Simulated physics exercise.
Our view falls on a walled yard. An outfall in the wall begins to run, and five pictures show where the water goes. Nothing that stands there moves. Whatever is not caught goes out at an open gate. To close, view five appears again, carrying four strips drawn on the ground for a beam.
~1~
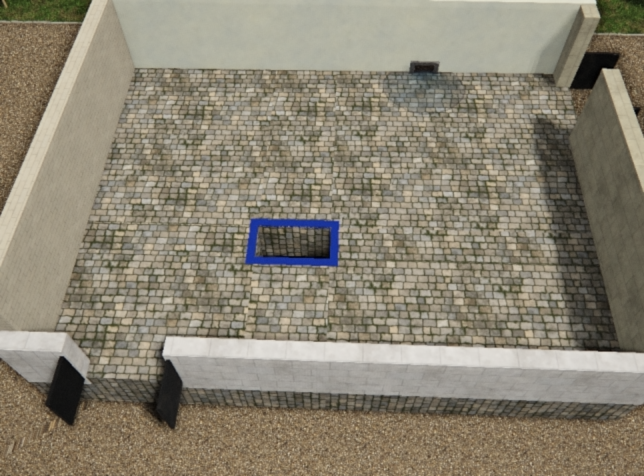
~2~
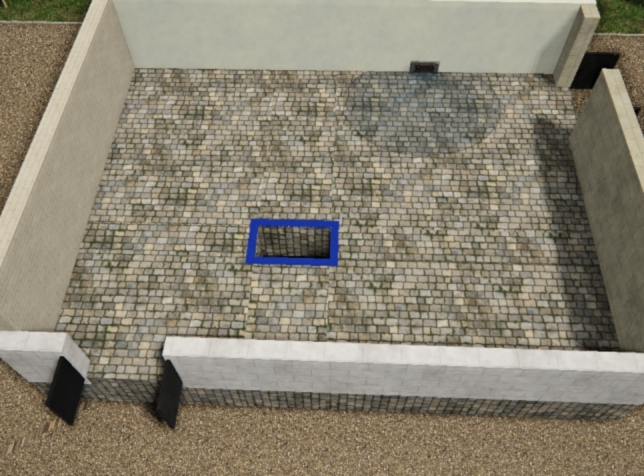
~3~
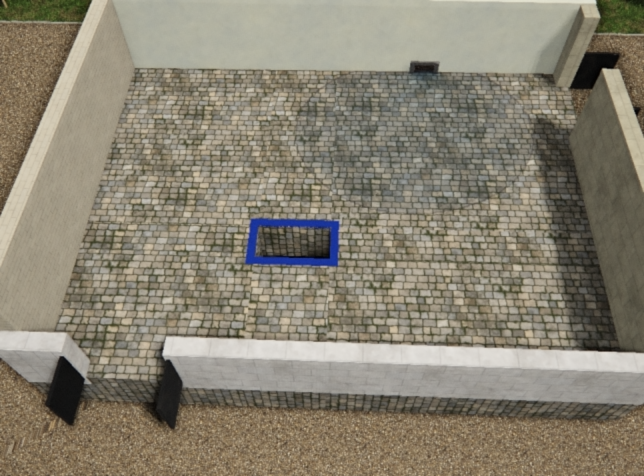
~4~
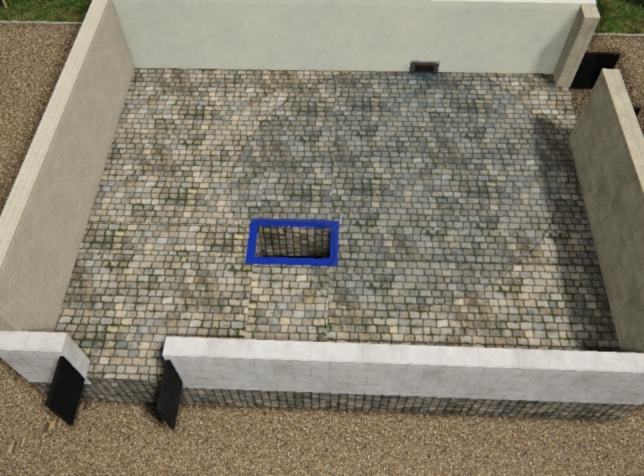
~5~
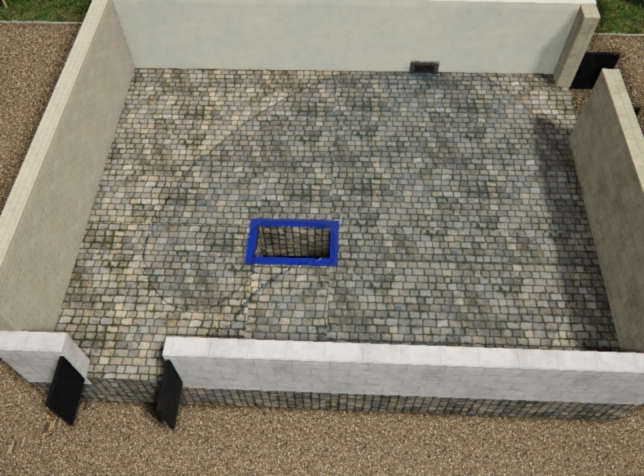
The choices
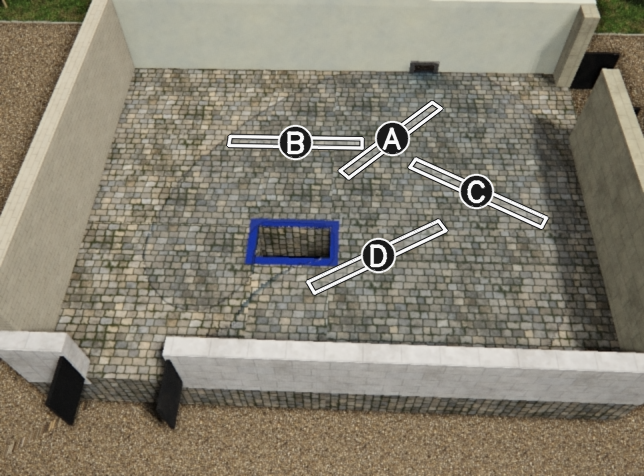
Walled cobbled yard with a wet patch spreading from the back wall across the paving, reaching and passing a blue-edged gully.
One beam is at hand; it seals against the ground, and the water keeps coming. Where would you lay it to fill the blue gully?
The answer is place D.
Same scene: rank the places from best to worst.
Best to worst: D, C, A, B.
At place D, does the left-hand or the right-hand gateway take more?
The left gate.
On the marked copy, A from (344, 174) to (436, 105); B from (229, 140) to (362, 143); C from (412, 163) to (543, 222); D from (311, 287) to (442, 225).
If A is chosen, about 21 % of the stream goes into the blue gully, about 78 % out by the gates.
If B is chosen, about 16 % of the stream goes into the blue gully, about 84 % out by the gates.
If C is chosen, about 35 % of the stream goes into the blue gully, about 65 % out by the gates.
If D is chosen, about 47 % of the stream goes into the blue gully, about 53 % out by the gates.
